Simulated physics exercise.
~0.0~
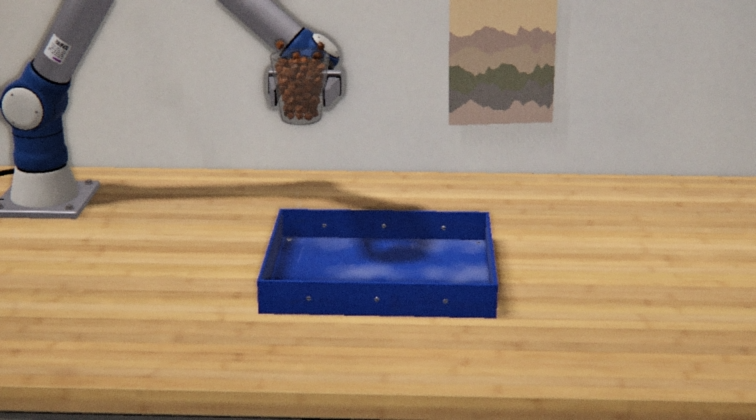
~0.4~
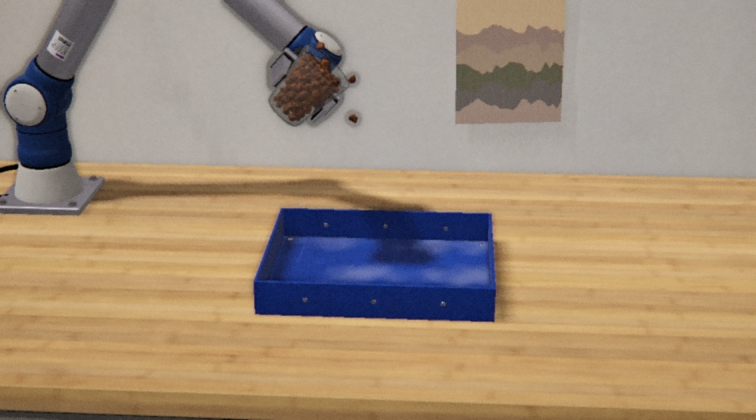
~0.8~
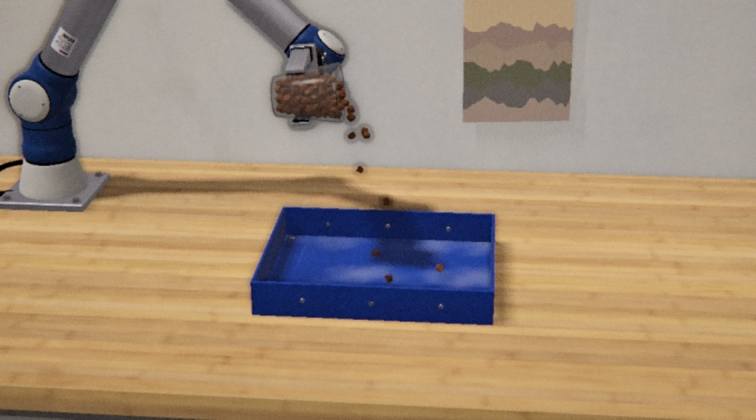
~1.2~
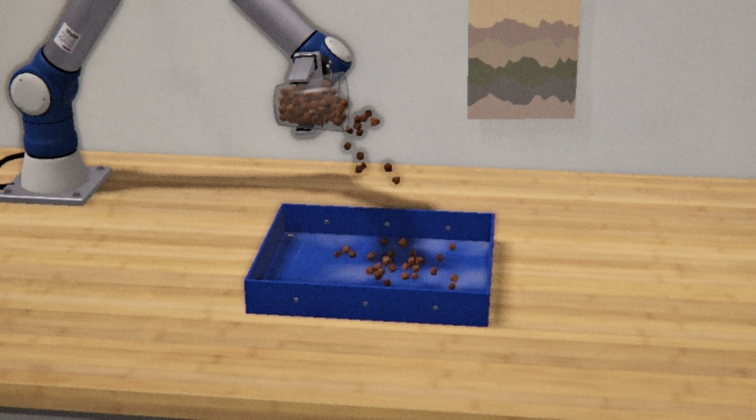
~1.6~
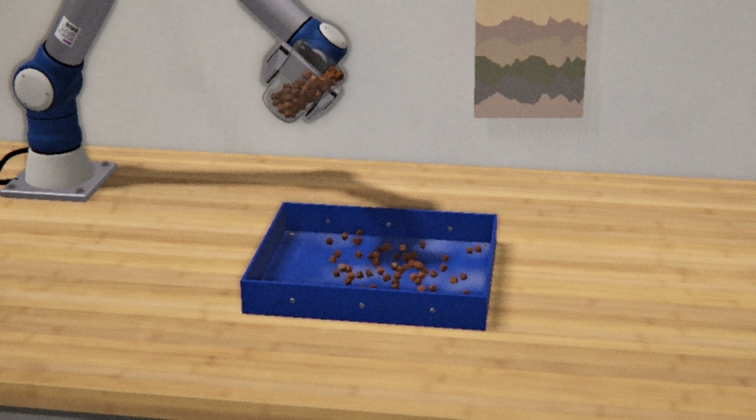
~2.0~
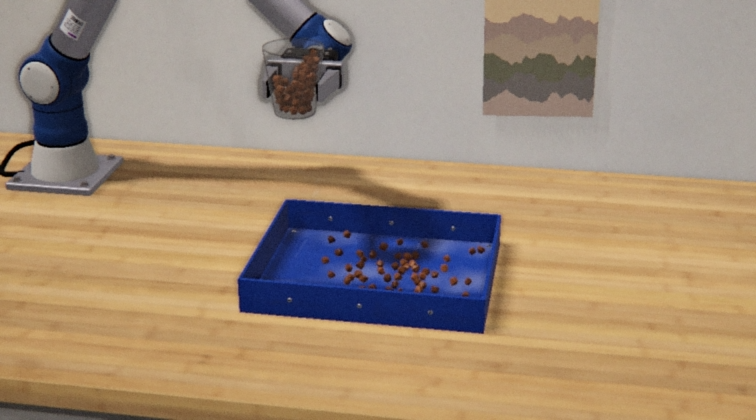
A robot arm tips a clear cup, spills some brown pellets into a blue tray, and rights it.
